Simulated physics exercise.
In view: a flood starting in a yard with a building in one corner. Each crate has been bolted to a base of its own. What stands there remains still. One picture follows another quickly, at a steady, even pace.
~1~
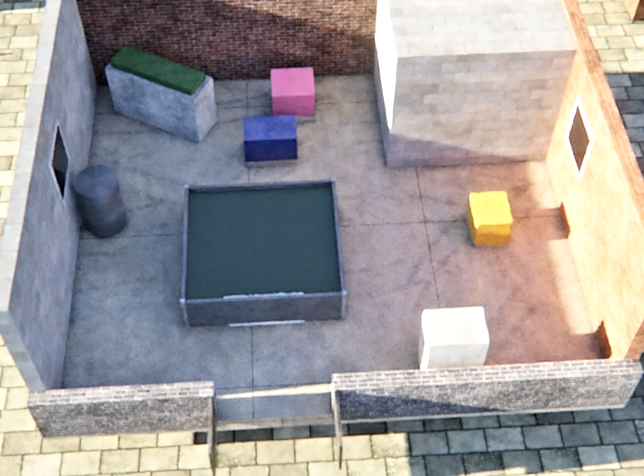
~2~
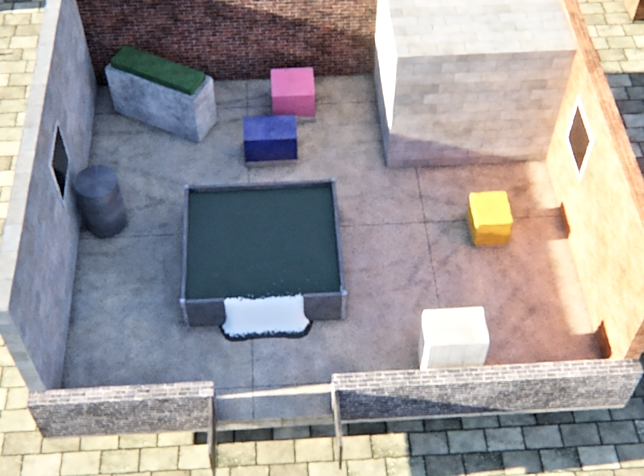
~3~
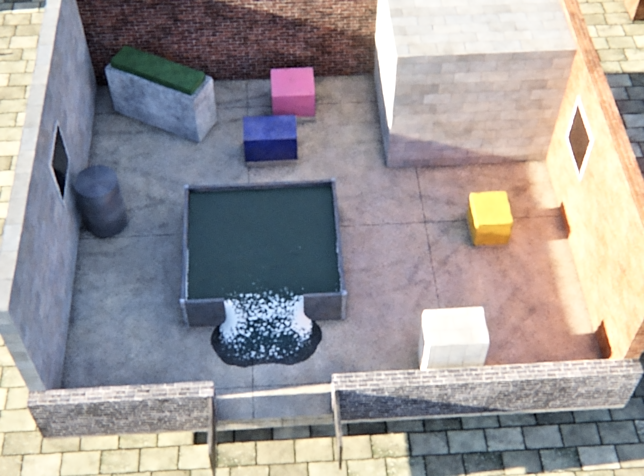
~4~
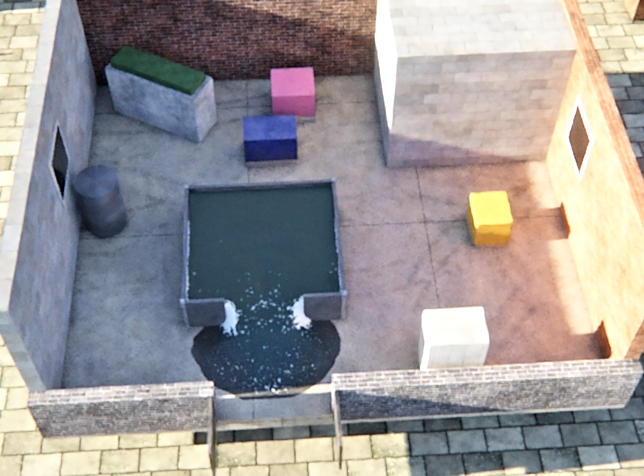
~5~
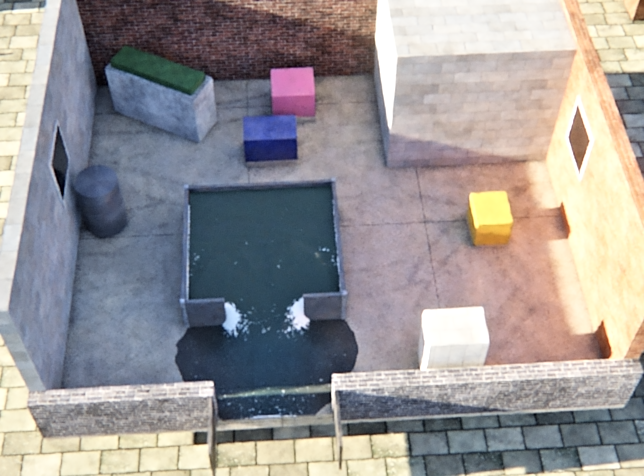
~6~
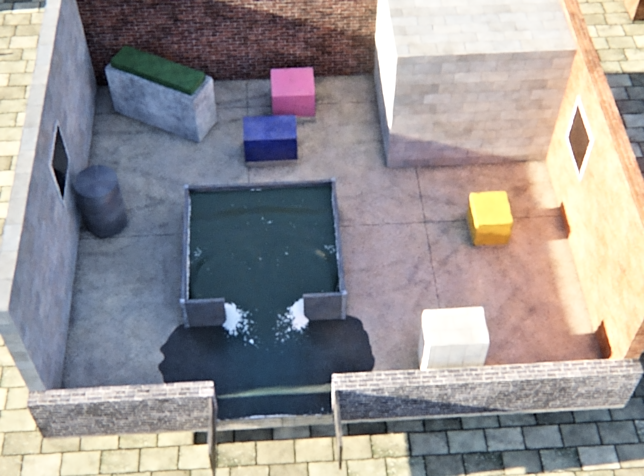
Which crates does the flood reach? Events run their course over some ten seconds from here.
Outcome: I expect the yellow crate to never get touched; I expect the pink crate to never get touched; I expect the blue crate to never get touched.
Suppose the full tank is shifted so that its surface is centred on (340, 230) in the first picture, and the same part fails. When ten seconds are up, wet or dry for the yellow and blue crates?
Checking each, the yellow crate gets swamped and the blue crate avoids the flood.
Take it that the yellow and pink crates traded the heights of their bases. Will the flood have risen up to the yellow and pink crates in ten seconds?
Yellow: Stays clear; pink: Stays clear.
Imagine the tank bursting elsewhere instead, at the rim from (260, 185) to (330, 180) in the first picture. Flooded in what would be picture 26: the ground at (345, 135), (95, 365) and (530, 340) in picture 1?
Those three come out soaked, moisture-free and moisture-free, one after another.
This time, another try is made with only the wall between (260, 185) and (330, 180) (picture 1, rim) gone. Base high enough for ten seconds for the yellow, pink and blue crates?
Here's how it goes: The yellow is swamped, the pink is swamped, and the blue is swamped.
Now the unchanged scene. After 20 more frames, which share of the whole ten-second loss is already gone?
By my reckoning, 55 %.
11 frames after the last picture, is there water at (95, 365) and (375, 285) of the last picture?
The first place is inundated and the second is spared.
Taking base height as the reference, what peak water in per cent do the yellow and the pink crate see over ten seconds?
40 %, then 10 %.
A moment on, water covers 10 % of the floor; the yellow crate not reached, the pink crate not reached, the blue crate not reached.
Next, water covers 15 % of the floor; the yellow crate not reached, the pink crate not reached, the blue crate not reached.
Then, water covers 25 % of the floor; the yellow crate not reached, the pink crate not reached, the blue crate not reached.
Later, water covers 40 % of the floor; the yellow crate water round its plinth, the pink crate not reached, the blue crate not reached.
In the end, water covers 60 % of the floor; the yellow crate stayed above the water, the pink crate stayed above the water, the blue crate stayed above the water.
